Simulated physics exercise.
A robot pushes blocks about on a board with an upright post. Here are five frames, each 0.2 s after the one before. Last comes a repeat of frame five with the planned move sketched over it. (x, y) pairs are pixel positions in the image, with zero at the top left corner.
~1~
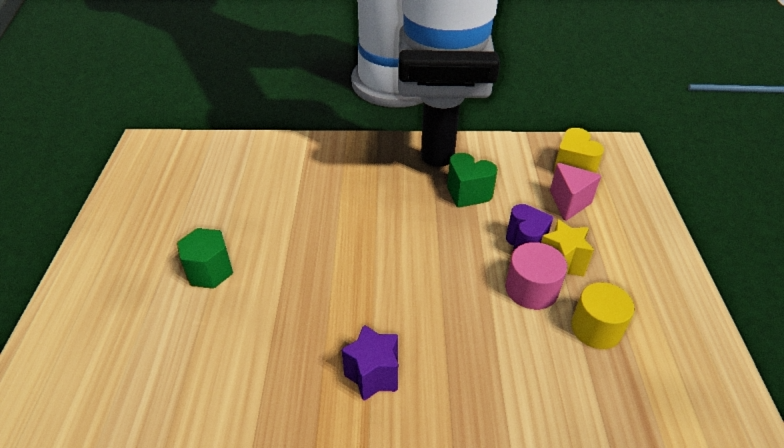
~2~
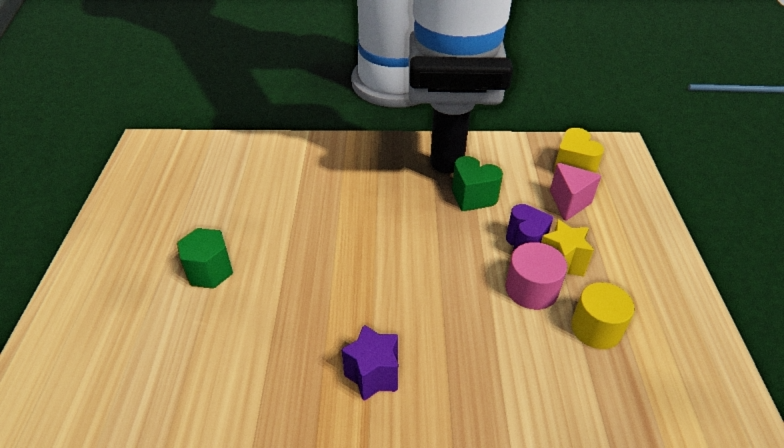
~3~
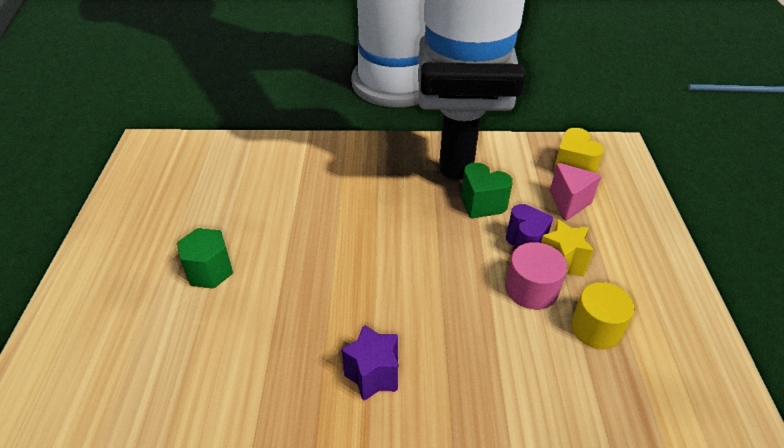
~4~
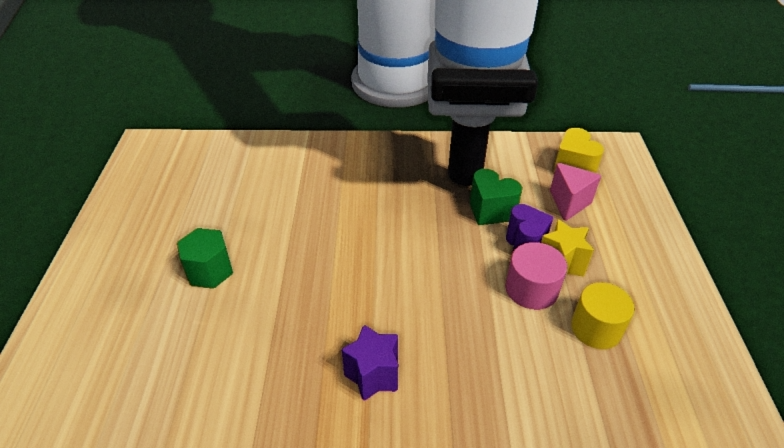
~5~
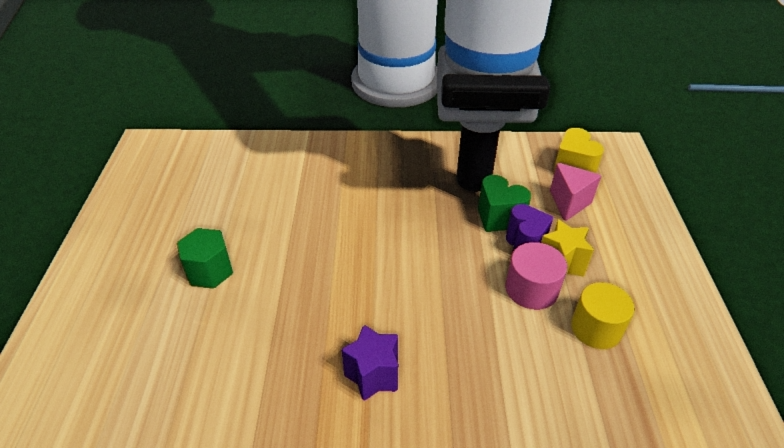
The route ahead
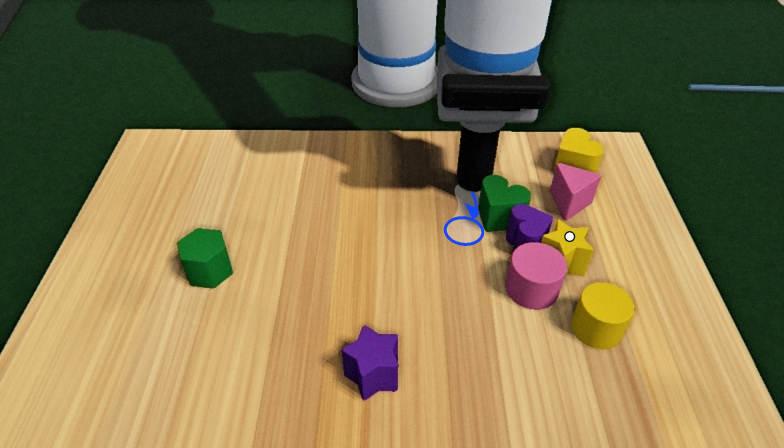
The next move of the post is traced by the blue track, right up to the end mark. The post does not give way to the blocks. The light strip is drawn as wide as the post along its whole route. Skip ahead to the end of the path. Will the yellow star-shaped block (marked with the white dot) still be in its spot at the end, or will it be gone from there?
It does get moved.
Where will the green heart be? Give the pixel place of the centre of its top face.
It comes to (521, 204).
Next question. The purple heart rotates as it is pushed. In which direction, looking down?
That block twists clockwise.
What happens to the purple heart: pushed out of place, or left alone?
It is shoved along.
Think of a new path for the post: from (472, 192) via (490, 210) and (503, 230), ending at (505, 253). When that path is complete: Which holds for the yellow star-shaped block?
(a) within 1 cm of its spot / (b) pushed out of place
b.
The drawn path runs from (472, 192) through (476, 205) and (474, 219) to (464, 231); the dot is on the yellow star-shaped block.
What follows on the original path. Halfway along, post (477, 202); green heart (522, 202), turned 45° anticlockwise; purple heart (549, 227), turned 35° clockwise; yellow star-shaped block (584, 246).
At the end, post (465, 220); green heart (521, 204), turned 65° anticlockwise; purple heart (552, 228), turned 40° clockwise; pink cylinder not moved; yellow star-shaped block (586, 247).
